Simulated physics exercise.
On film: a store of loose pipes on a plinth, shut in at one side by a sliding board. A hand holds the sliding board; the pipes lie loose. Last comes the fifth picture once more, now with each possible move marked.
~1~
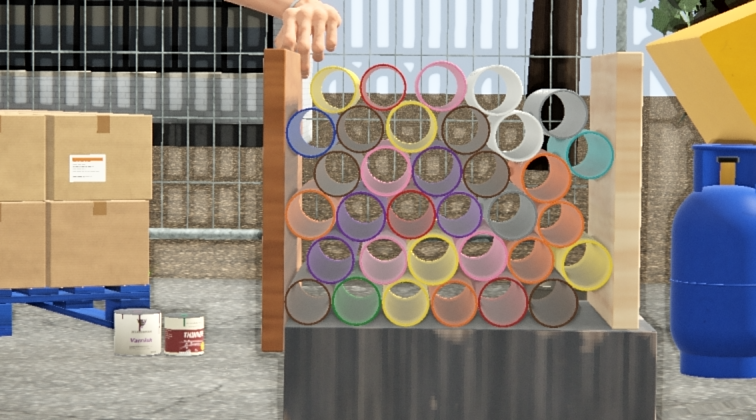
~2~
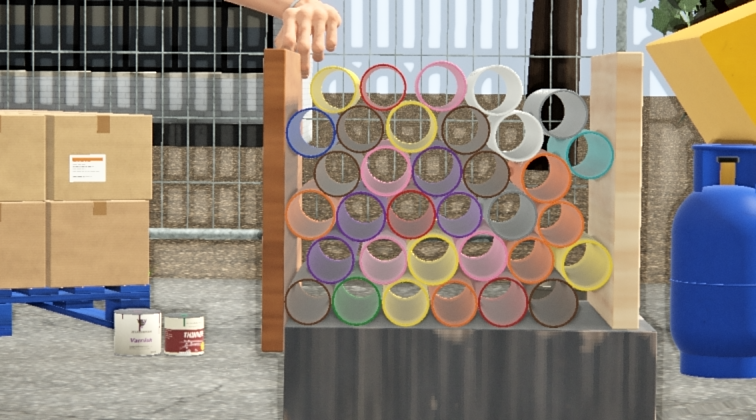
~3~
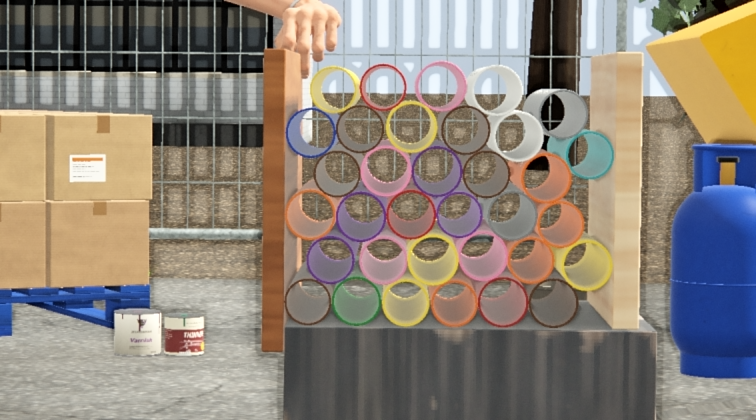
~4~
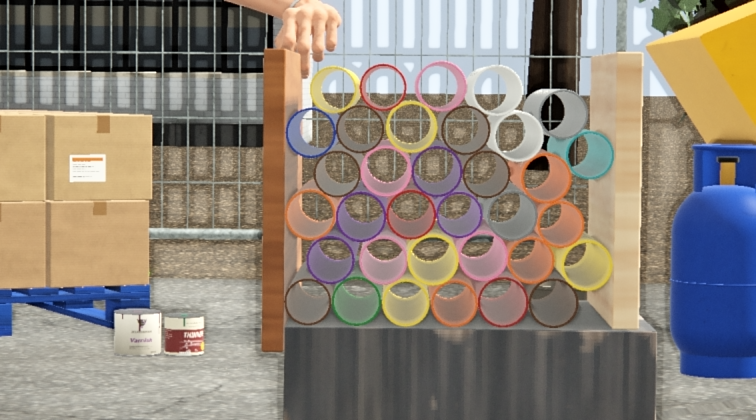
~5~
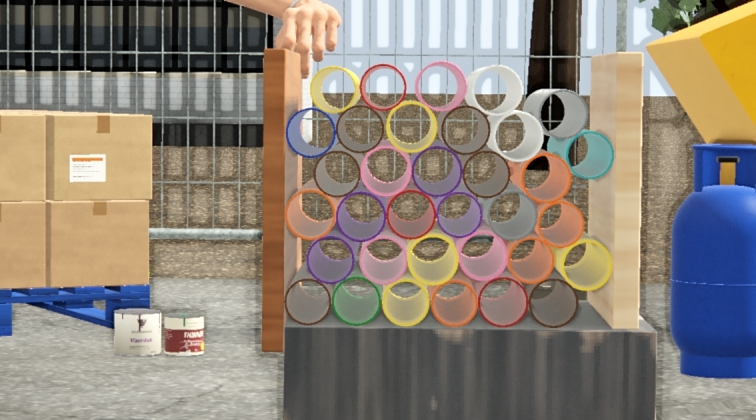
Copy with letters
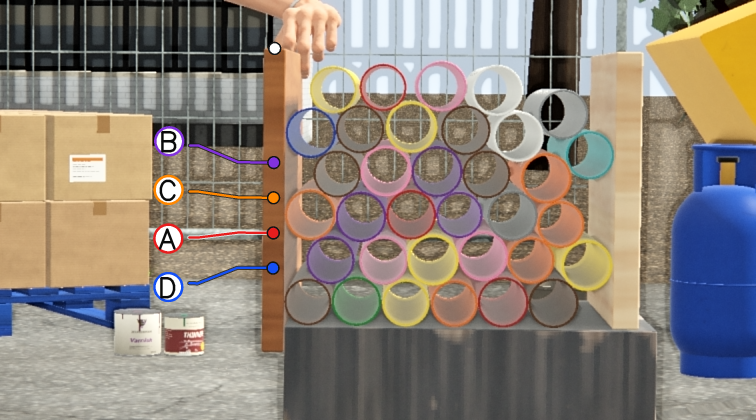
The clip opens on a stack of loose, colourful pipes on a dark plinth between upright boards, with a hand at the top of the left board. The hand stays in place, and the board and pipes show no visible movement through to the end, beside the boxes, paint cans and blue cylinder.
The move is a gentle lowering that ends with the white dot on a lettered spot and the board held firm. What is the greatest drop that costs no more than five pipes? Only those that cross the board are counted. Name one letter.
Slide it to A.
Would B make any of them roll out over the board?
At B: No.
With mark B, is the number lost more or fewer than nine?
Fewer than nine.
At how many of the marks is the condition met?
Three of them.
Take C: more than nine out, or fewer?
At C, fewer than nine.
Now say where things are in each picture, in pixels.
A pink pipe (483, 256); an orange pipe (561, 224); a blue pipe (311, 133), in the first frame.
A blue pipe (311, 133), in the second frame.
Side board (284, 191), in the third frame.
A brown pipe (308, 301); a brown pipe (553, 303), in the fourth frame.
A pink pipe (483, 256); an orange pipe (561, 224); a blue pipe (311, 133), in the fifth frame.
On the marked copy, A at (273, 233); B at (273, 163); C at (273, 198); D at (273, 268); the white dot at (274, 48).
With A. Early on, top of the board (286, 131).
Further on, top of the board (285, 224).
At the end, top of the board (285, 232), two out over the board.
As for the rest, B none out over the board; C two out over the board; D six out over the board.
